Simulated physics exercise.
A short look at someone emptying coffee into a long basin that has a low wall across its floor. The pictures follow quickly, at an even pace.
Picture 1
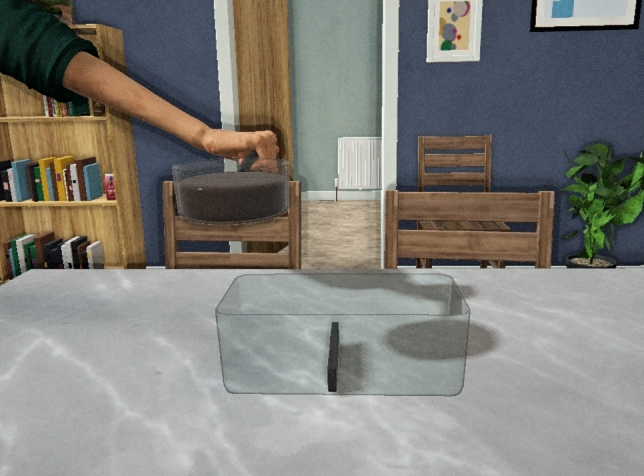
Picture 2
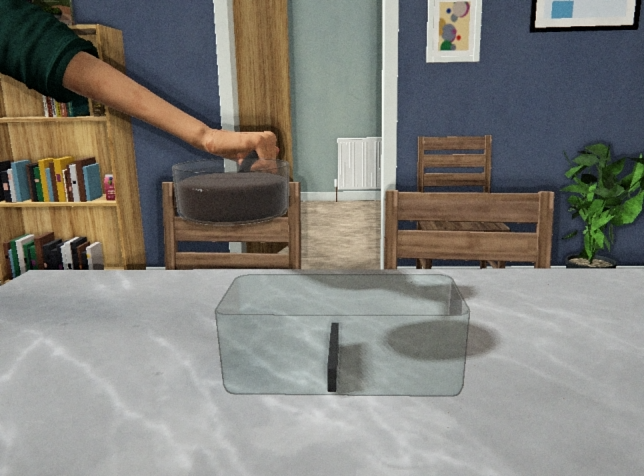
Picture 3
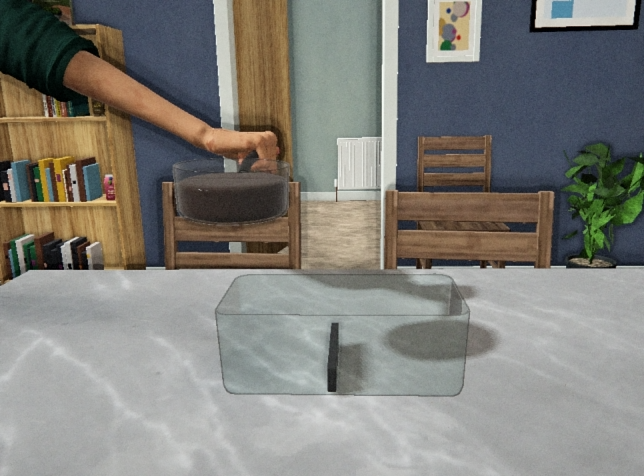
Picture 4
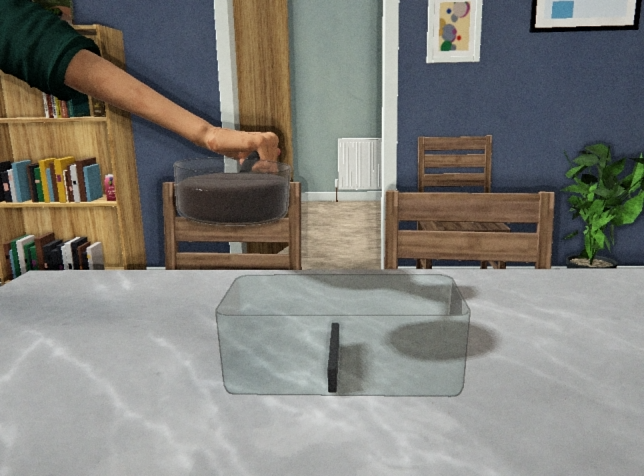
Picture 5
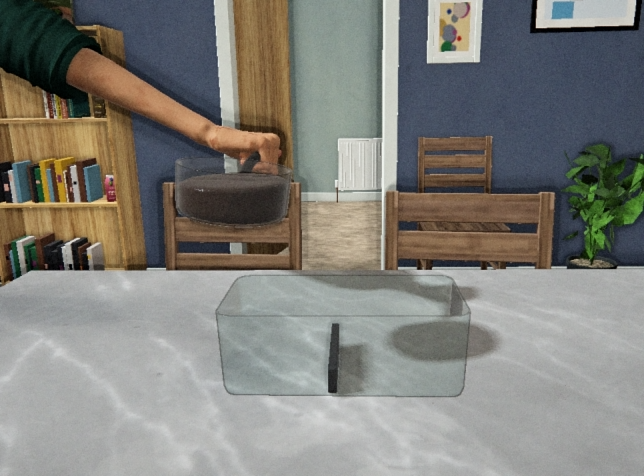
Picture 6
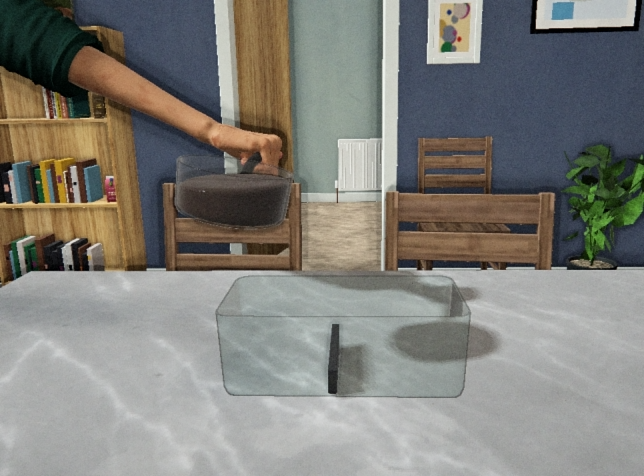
The clip shows a hand holding a clear container of dark coffee above a grey table, behind a long, empty transparent basin with a low black wall inside; the hand keeps the container level, then tilts it slightly to the right.
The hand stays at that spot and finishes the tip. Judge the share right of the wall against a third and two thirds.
The share right of the wall is from a third to two thirds.
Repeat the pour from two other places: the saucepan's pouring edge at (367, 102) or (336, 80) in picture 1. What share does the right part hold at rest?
Roughly 80 per cent, and 90 per cent.
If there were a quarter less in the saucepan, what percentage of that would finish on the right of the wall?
About 40 per cent.
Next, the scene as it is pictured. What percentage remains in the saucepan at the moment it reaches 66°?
Close to 50 per cent.
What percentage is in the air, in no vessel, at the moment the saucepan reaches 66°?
Some 35 per cent.
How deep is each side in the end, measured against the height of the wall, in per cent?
The left part 40 per cent, the right part 50.
A moment on, the saucepan is tipped part way and 48 per cent is still to pour, 3 is left of the wall and 14 right of it.
Next, the saucepan is tipped right over and 5 per cent is still to pour, 33 is left of the wall and 55 right of it.
Then the saucepan is tipped right over and 0 per cent is still to pour, 43 is left of the wall and 56 right of it.
Later the saucepan is tipped right over and 0 per cent is still to pour, 43 is left of the wall and 56 right of it.
In the end 43 per cent lies left of the wall, 56 right of it and 1 outside.
